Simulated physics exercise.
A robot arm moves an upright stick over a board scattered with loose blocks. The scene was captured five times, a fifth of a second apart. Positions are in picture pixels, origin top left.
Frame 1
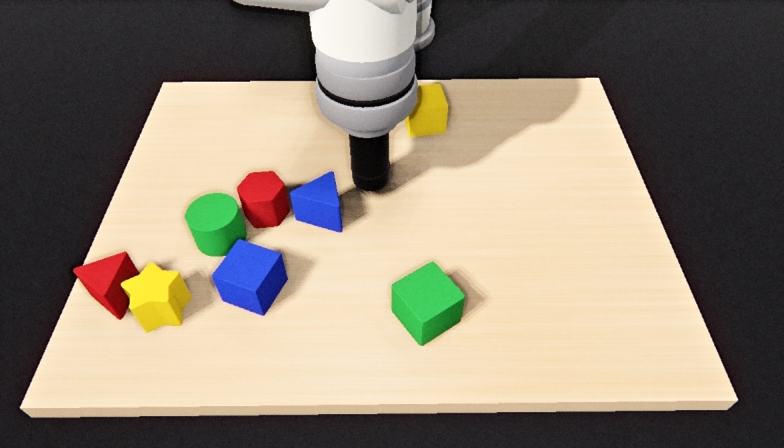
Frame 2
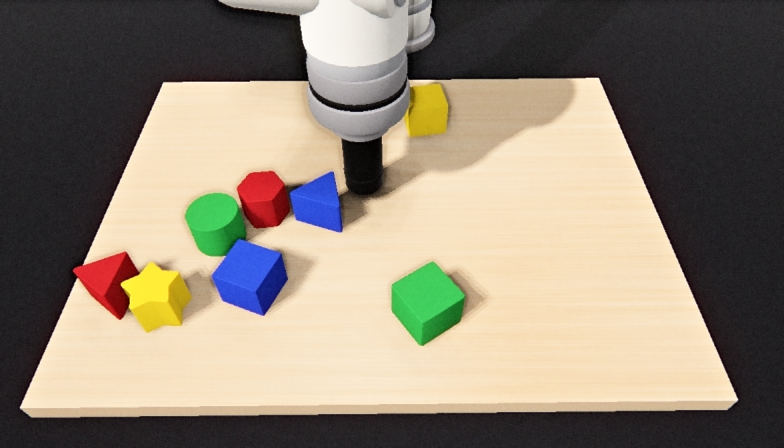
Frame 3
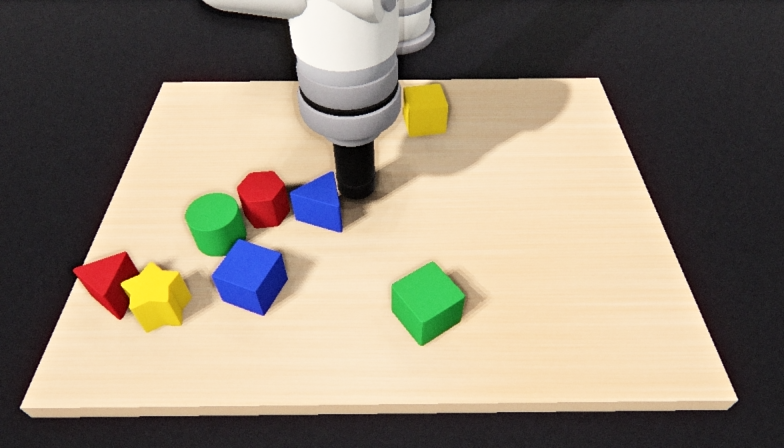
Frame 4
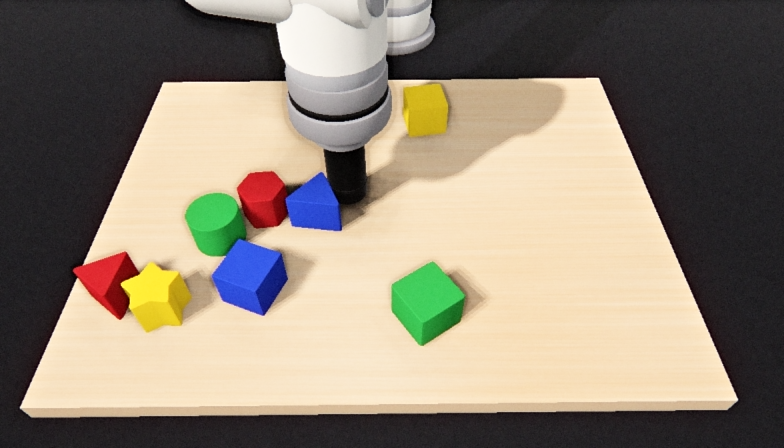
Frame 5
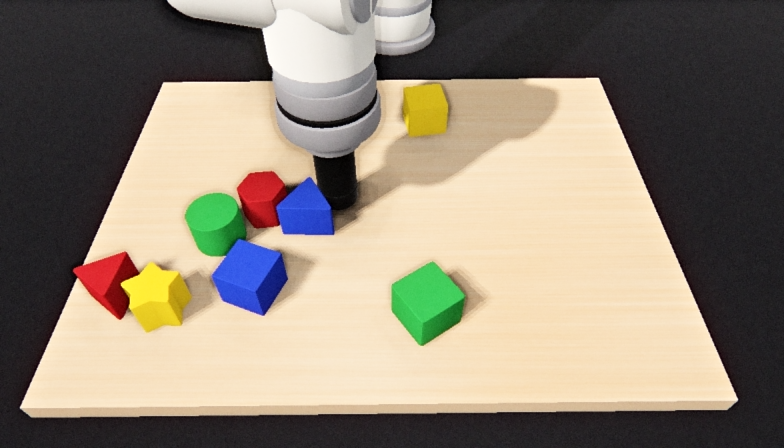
The robot arm moves its black stick left and slightly forward, nudging the blue triangular block.
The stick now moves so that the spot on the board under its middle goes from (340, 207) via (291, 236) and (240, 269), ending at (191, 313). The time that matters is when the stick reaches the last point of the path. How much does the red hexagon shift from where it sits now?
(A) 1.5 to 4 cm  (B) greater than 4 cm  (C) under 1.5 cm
C.
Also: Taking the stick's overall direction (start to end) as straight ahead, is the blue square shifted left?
I'd say yes.
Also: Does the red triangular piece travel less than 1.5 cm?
It seems so.
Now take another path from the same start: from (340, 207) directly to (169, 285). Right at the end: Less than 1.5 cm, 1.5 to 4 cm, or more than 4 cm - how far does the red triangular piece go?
I'd go with under 1.5 cm for this block.
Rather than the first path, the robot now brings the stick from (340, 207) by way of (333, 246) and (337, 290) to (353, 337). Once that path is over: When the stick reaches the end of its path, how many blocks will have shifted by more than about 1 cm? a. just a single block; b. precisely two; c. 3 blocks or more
I'll go with a - just a single block.
The first path, step by step. One third of the way, stick at (287, 227); red hexagon at (257, 186), turned 15° clockwise; blue triangular piece at (249, 227).
Two thirds of the way, stick at (236, 260); yellow star at (135, 295), turned 25° clockwise; blue square at (226, 290), turned 50° anticlockwise; red hexagon at (257, 186), turned 15° clockwise; blue triangular piece at (192, 266), turned 30° anticlockwise.
At the end, stick at (186, 304); red triangular piece unmoved; yellow star at (93, 320), turned 80° clockwise; blue square at (222, 304), turned 80° anticlockwise; red hexagon at (257, 186), turned 15° clockwise; blue triangular piece at (141, 317), turned 20° anticlockwise.
